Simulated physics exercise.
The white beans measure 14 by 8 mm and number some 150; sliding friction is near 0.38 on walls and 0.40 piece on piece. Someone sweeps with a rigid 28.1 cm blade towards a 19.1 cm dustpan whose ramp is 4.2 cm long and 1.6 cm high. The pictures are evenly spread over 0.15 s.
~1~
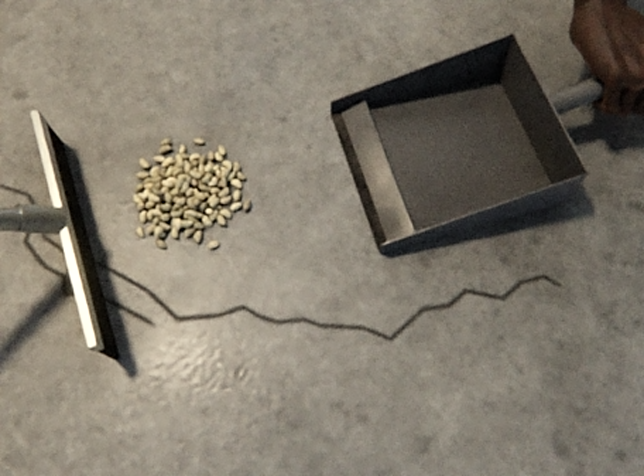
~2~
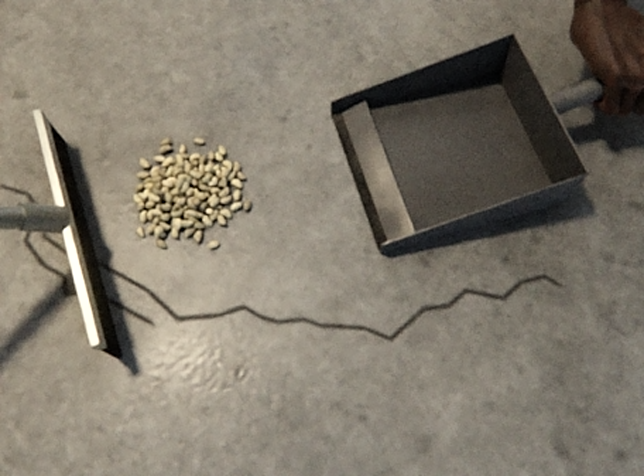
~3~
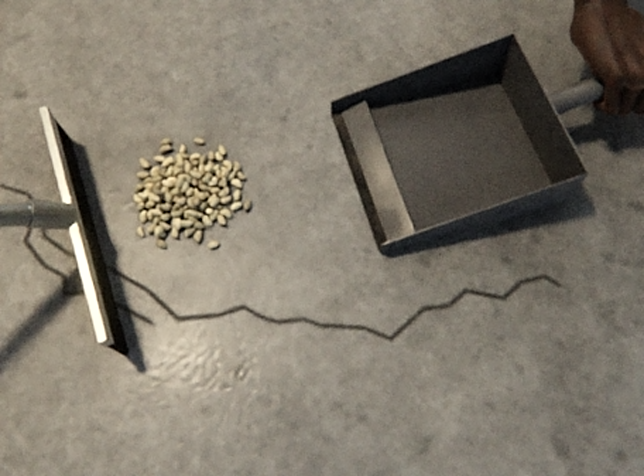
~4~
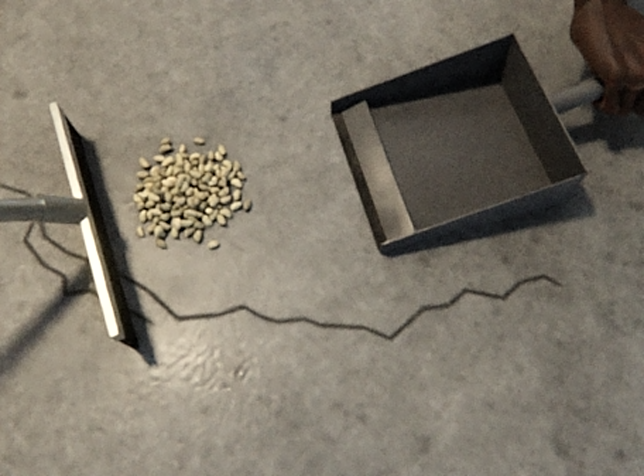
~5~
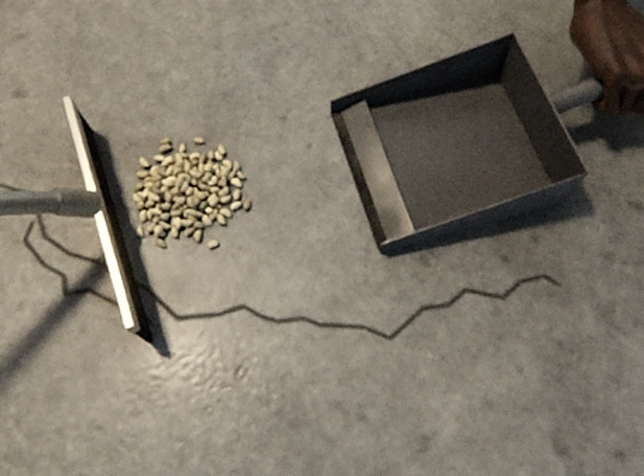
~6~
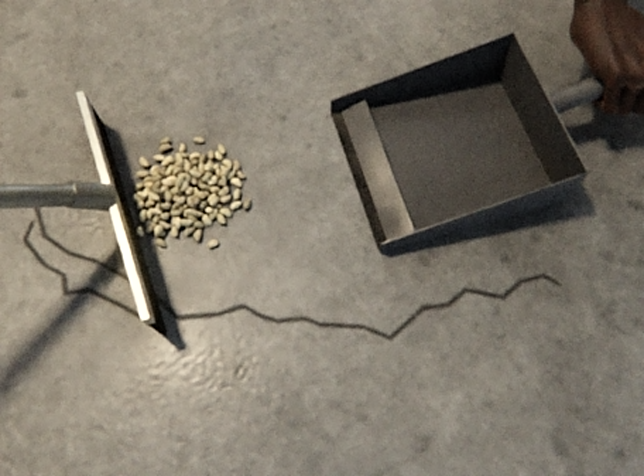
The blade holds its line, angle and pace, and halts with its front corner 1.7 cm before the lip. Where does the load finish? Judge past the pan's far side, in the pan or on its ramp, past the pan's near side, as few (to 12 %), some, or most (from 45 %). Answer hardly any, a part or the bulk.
Past the pan's far side: A part; in the pan or on its ramp: A part; past the pan's near side: Hardly any.
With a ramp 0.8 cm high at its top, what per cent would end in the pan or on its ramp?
It would be near 30 per cent.
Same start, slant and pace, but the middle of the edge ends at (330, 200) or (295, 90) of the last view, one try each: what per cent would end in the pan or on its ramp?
Some 20 and 20 per cent.
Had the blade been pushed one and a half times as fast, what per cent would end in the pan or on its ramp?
Then about 25 per cent.
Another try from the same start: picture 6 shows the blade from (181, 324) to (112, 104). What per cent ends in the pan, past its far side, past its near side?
Pan 30, far 20, near 0.
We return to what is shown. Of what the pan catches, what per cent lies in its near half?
About 10 per cent.
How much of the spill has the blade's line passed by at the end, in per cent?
About 0 per cent.
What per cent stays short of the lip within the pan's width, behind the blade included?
Some 45 per cent.
Then, 0.23 s after the last picture, middle of the blade 15 cm from the lip; 0 % over the lip, far side 15 %, near side 0 %.
Then, 0.39 s after the last picture, middle of the blade 7 cm from the lip; 0 % over the lip, far side 25 %, near side 0 %.
Then, 0.67 s after the last picture, middle of the blade 3 cm from the lip; 25 % over the lip, far side 30 %, near side 0 %.
In the end, far side 30 %, pan 20 %, near side 0 %, in front of the lip or behind the blade 45 %.
